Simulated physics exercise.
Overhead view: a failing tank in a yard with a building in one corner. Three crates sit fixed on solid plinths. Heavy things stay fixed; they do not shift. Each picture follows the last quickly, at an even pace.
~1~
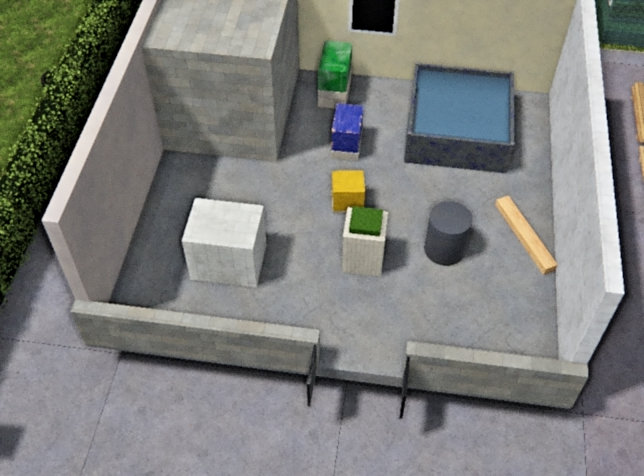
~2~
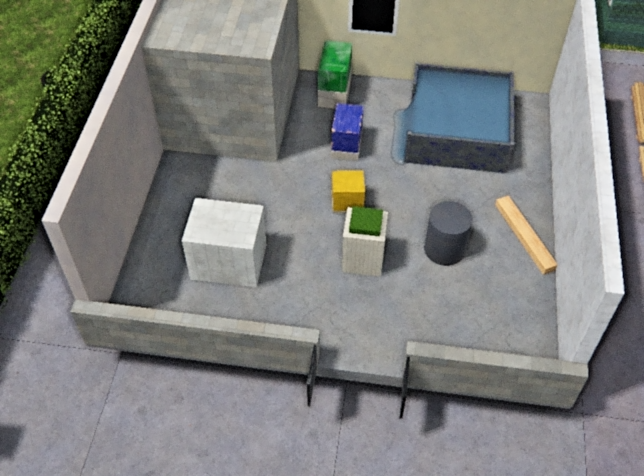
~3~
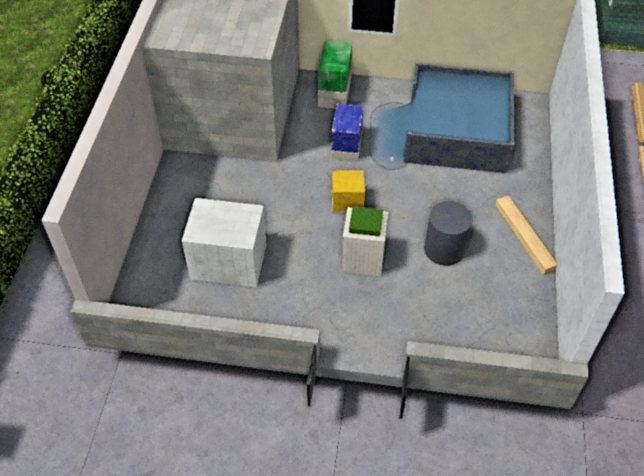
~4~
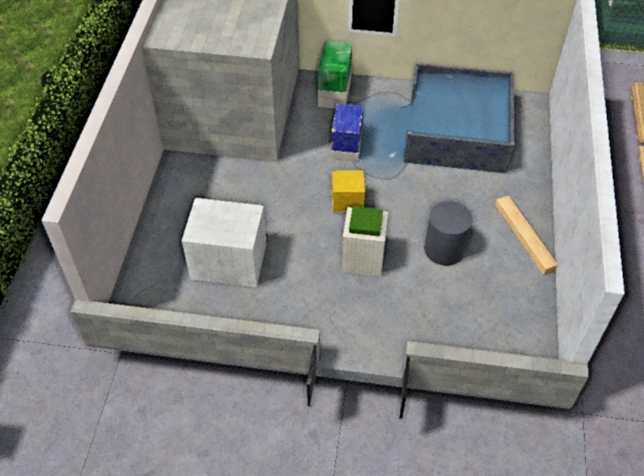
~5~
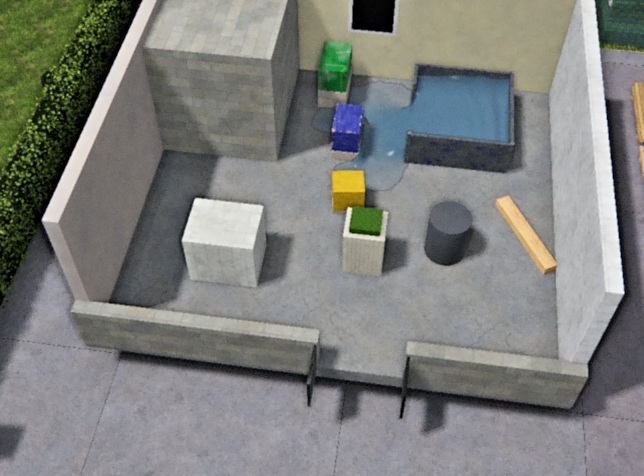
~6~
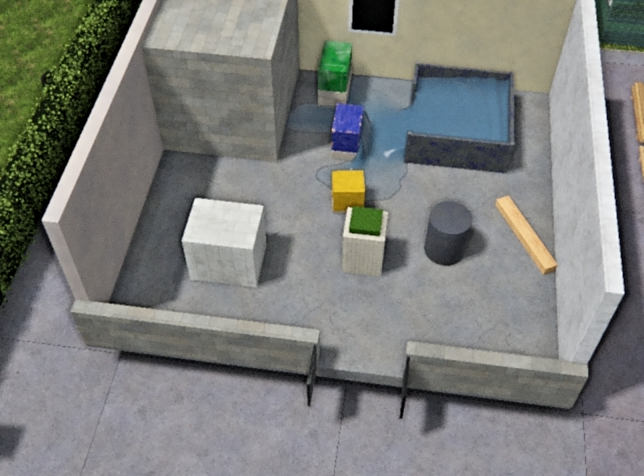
A tank in a walled yard leaks water leftward, spreading around a blue block.
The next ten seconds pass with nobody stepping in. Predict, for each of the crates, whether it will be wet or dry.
Result: The blue crate is going to be reached by the water; the yellow crate is going to be reached by the water; the green crate is going to stay clear of the water.
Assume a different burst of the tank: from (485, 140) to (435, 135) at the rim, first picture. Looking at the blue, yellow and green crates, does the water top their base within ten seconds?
Here's how it goes: The blue crate is left untouched, the yellow crate is swamped, and the green crate is left untouched.
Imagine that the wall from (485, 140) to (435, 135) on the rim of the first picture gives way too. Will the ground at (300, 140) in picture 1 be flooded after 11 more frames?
Untouched.
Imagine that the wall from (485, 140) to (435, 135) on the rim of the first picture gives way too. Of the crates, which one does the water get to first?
My pick is the yellow crate.
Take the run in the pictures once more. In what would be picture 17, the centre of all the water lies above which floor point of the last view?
About (395, 140).
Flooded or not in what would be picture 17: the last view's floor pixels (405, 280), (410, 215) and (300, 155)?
Going through them in order, I'd say drenched, drenched and drenched.
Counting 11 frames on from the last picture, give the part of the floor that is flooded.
About 35 per cent.
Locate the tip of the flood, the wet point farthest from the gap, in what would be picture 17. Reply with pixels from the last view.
The front's farthest point is close to (204, 228).
A moment on, water covers 20 % of the floor; the blue crate water round its plinth, the yellow crate water round its plinth, the green crate water round its plinth.
Next, water covers 35 % of the floor; the blue crate water round its plinth, the yellow crate water round its plinth, the green crate water round its plinth.
Then, water covers 55 % of the floor; the blue crate water round its plinth, the yellow crate water round its plinth, the green crate water round its plinth.
Later, water covers 90 % of the floor; the blue crate water round its plinth, the yellow crate water round its plinth, the green crate water round its plinth.
In the end, water covers 100 % of the floor; the blue crate was topped, the yellow crate was topped, the green crate stayed above the water.
